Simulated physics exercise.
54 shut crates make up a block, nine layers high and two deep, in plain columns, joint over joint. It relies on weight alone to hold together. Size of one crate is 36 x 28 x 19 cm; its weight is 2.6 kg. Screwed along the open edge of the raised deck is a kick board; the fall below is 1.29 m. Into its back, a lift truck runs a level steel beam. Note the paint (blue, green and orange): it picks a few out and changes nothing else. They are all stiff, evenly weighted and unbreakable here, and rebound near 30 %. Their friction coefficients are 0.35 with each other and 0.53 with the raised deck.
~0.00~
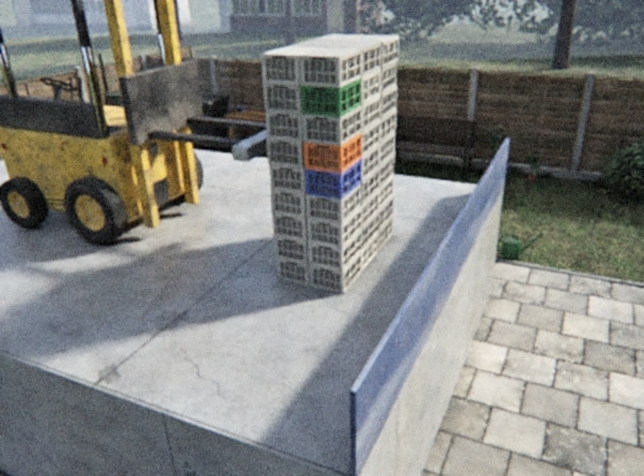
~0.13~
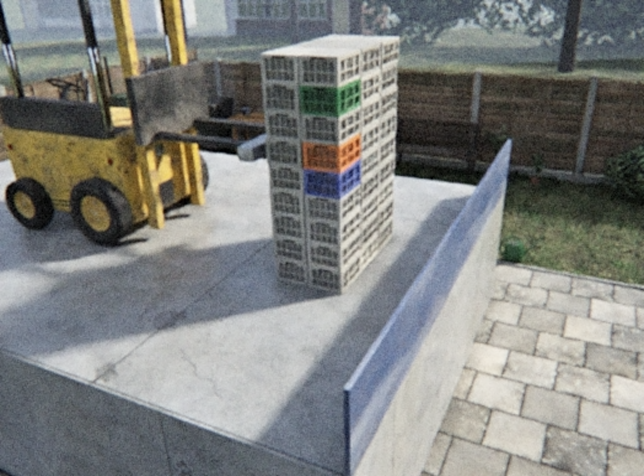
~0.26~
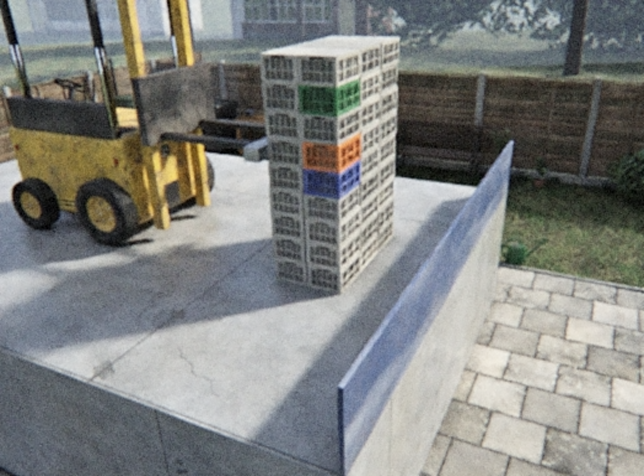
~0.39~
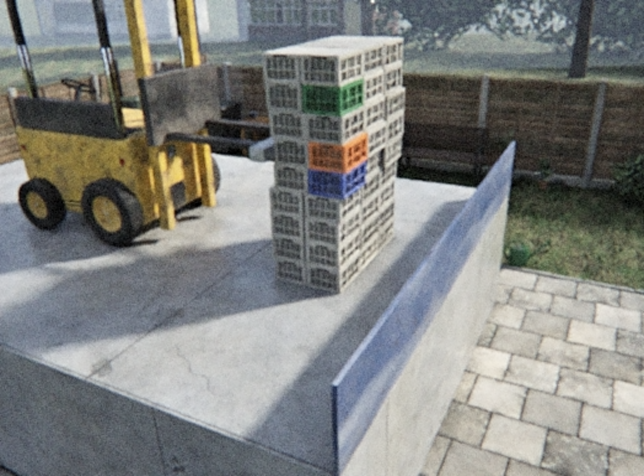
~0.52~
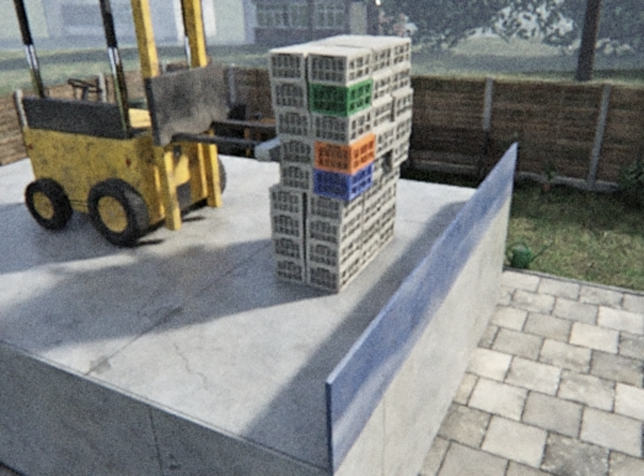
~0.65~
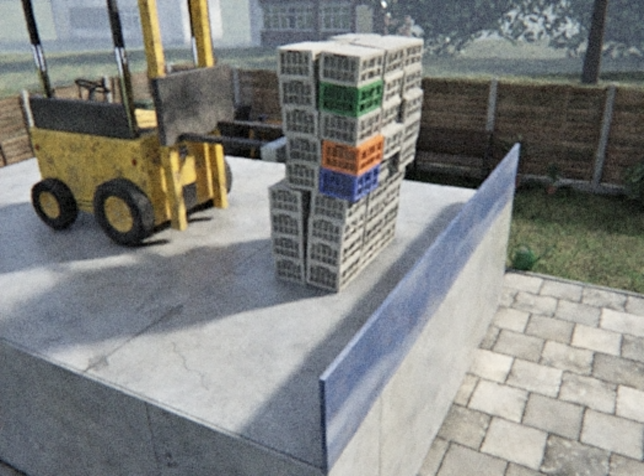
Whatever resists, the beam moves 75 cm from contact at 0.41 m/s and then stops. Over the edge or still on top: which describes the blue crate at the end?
Spared, as I see it.
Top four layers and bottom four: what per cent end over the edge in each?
For the top it's 50 in a hundred, for the bottom 0 in a hundred.
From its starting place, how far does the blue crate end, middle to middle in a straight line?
It finishes around 75 cm from its starting point.
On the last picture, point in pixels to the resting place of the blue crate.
Near (421, 236).
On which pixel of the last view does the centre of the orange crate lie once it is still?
About (526, 454).
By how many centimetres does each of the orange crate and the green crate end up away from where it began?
Well, the orange finishes about 270 cm from where it began, while the green finishes about 340 cm from its start.
Around 1.26 s, none of the 54 crates over the edge, 42 disturbed; blue crate tipped 31°, 9 cm lower; green crate tipped 31°, 15 cm lower.
Around 1.90 s, 12 of the 54 crates over the edge; blue crate 31 cm lower; green crate on its side.
Finally (4.1 s), 13 of the 54 crates over the edge; blue crate tipped 4°, 36 cm lower; green crate on its side; orange crate 2.23 m lower. Seen by the last camera, middles, blue crate near (421, 236).
